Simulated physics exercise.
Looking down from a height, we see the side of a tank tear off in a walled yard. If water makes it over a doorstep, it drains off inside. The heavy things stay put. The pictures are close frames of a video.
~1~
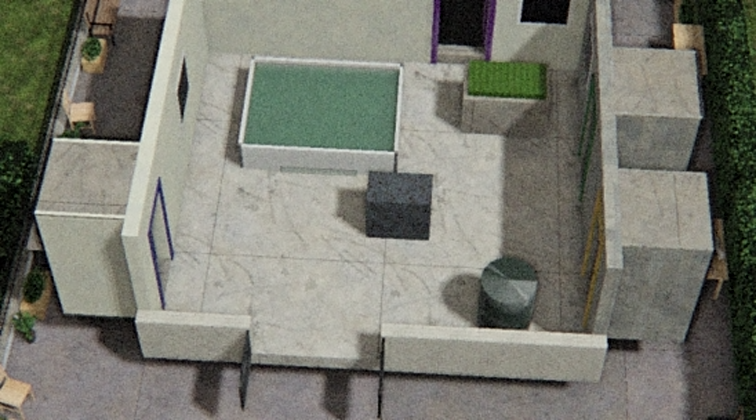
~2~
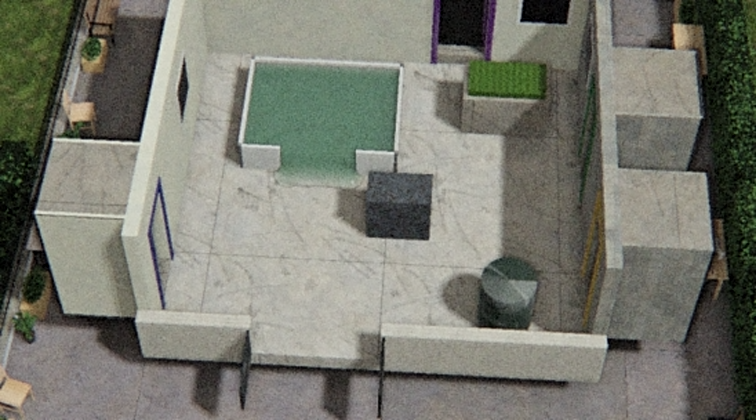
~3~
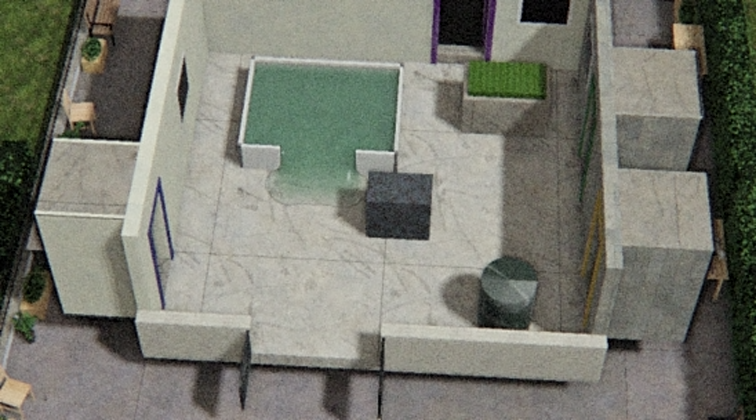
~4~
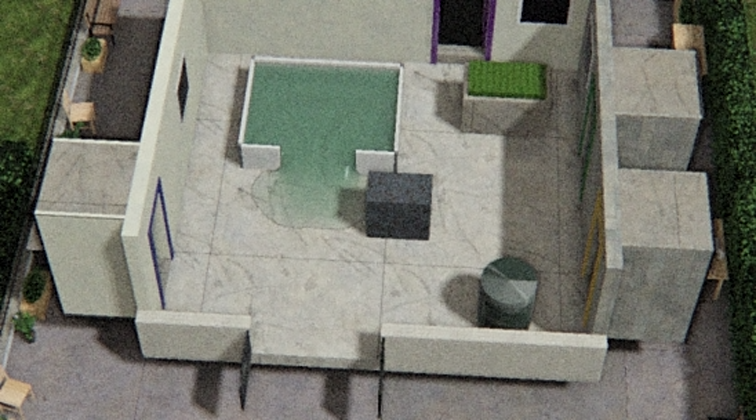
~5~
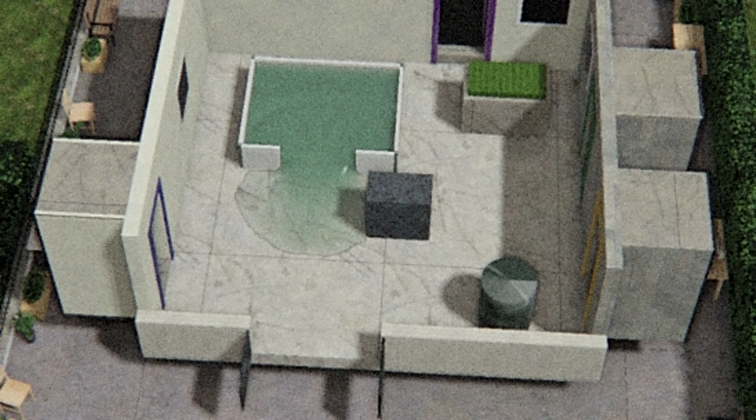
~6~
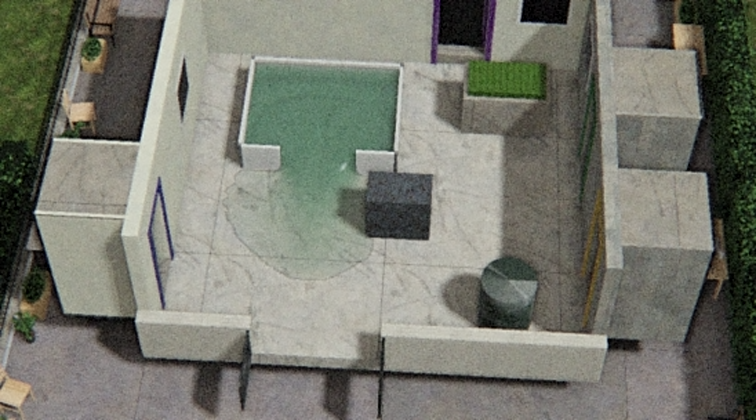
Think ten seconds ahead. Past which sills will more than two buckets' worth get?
The yellow door keeps it to two buckets or less; the blue door lets more than two buckets past; the green door keeps it to two buckets or less; the purple door keeps it to two buckets or less.
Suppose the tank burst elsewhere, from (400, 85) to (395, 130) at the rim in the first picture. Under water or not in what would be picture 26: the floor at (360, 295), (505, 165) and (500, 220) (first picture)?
One by one: Unsoaked; waterlogged; waterlogged.
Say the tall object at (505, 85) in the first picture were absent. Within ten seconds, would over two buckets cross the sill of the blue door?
As it plays out, the blue door breaks the limit.
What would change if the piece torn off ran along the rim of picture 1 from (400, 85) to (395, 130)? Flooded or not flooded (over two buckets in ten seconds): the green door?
Check on green - it gets too much.
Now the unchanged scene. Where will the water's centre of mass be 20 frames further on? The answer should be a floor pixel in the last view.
Somewhere near (312, 189).
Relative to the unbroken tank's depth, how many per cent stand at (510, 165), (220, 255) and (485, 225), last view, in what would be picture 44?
At the three places, in the order asked: Around 2, 18 and 2 per cent.
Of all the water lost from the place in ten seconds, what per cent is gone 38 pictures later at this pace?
Estimate: 70 %.
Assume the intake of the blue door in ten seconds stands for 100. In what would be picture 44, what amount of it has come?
Something like 85 in a hundred.
A moment on, water covers 25 % of the floor; the yellow door not reached, the blue door not reached, the green door not reached, the purple door not reached.
Next, water covers 35 % of the floor; the yellow door not reached, the blue door wet at the sill, nothing in, the green door not reached, the purple door not reached.
Then, water covers 40 % of the floor; the yellow door not reached, the blue door under two buckets in, the green door not reached, the purple door not reached.
Later, water covers 50 % of the floor; the yellow door wet at the sill, nothing in, the blue door over two buckets in, the green door not reached, the purple door not reached.
In the end, water covers 75 % of the floor; the yellow door wet at the sill, nothing in, the blue door over two buckets in, the green door wet at the sill, nothing in, the purple door not reached.
